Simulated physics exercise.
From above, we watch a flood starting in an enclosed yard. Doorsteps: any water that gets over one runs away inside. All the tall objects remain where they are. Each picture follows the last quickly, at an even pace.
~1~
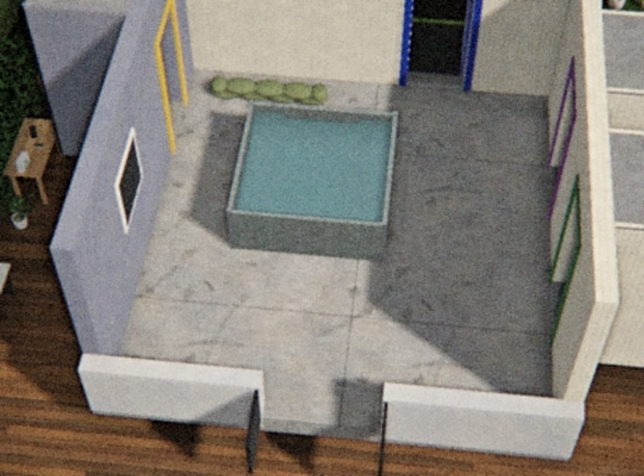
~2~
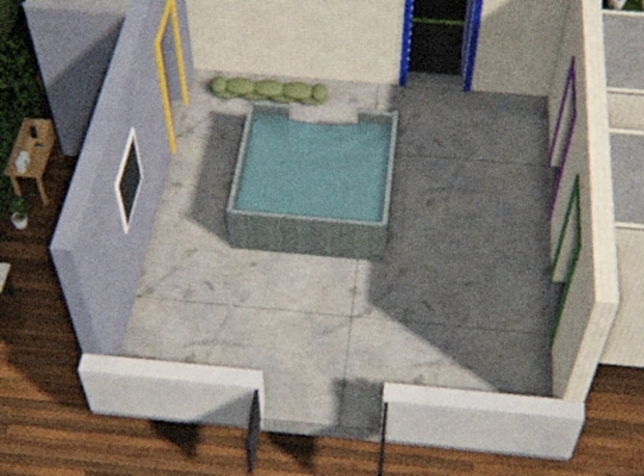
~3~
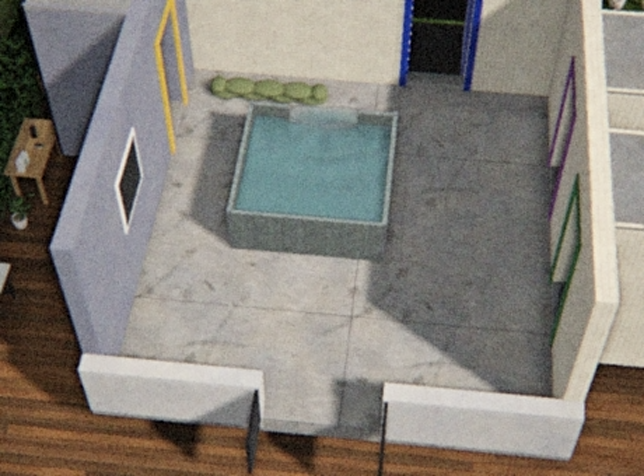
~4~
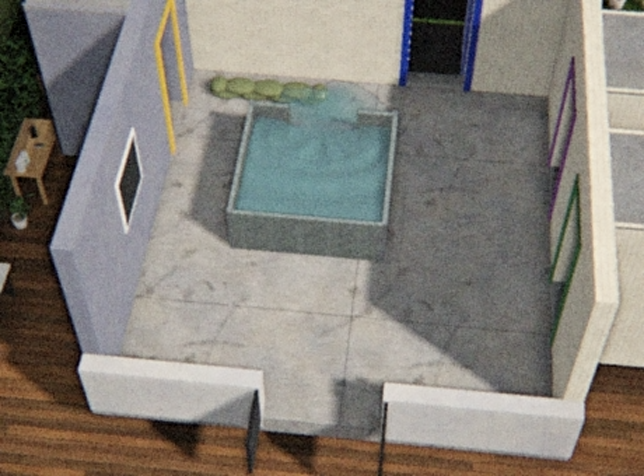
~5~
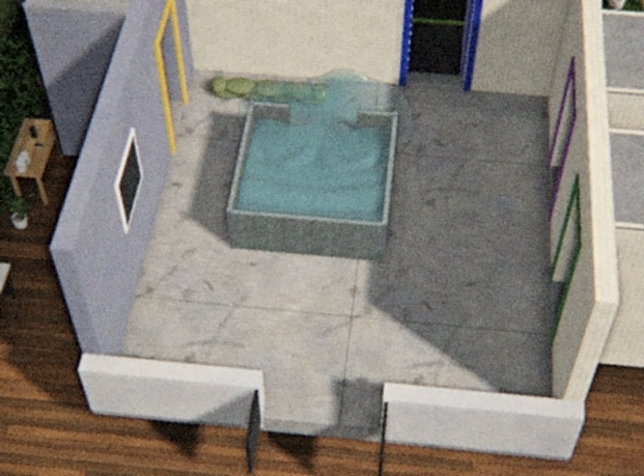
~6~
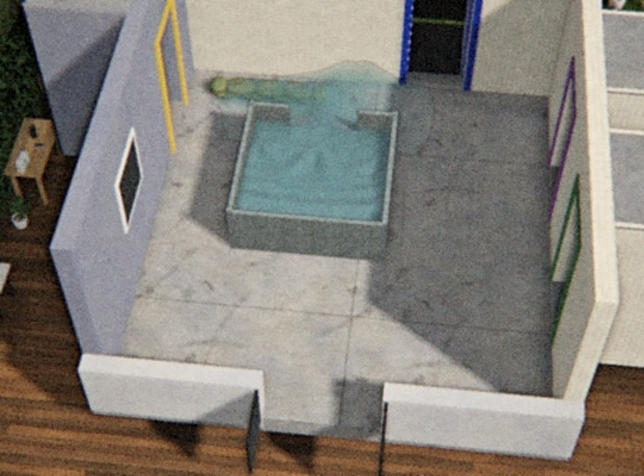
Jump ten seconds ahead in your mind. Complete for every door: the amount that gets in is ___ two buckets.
Blue door: More than; green door: At most; purple door: More than; yellow door: More than.
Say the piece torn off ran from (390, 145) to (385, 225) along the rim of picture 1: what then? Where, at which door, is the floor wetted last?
Last: The door marked yellow.
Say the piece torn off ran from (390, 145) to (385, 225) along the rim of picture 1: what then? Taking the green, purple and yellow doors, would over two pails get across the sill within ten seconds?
Against the threshold, green beats it, purple beats it, yellow misses it.
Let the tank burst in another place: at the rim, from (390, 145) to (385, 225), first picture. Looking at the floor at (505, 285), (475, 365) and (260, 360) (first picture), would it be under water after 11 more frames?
In turn: Inundated, then inundated, then untouched.
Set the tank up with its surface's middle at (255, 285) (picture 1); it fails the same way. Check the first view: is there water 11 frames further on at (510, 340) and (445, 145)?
Point 1: Not wet; point 2: Soaked through.
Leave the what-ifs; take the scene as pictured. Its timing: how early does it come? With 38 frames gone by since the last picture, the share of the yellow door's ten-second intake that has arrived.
Approximately 95 per cent.
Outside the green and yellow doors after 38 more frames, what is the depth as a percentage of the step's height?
Respectively about 50 and 130 per cent.
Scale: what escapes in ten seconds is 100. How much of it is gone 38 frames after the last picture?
Near 50 in a hundred, I reckon.
A moment on, water covers 20 % of the floor; the blue door under two buckets in, the green door not reached, the purple door not reached, the yellow door under two buckets in.
Next, water covers 30 % of the floor; the blue door over two buckets in, the green door not reached, the purple door wet at the sill, nothing in, the yellow door over two buckets in.
Then, water covers 55 % of the floor; the blue door over two buckets in, the green door wet at the sill, nothing in, the purple door under two buckets in, the yellow door far over two buckets in.
Later, water covers 90 % of the floor; the blue door over two buckets in, the green door wet at the sill, nothing in, the purple door over two buckets in, the yellow door far over two buckets in.
In the end, water covers 95 % of the floor; the blue door over two buckets in, the green door wet at the sill, nothing in, the purple door over two buckets in, the yellow door far over two buckets in.
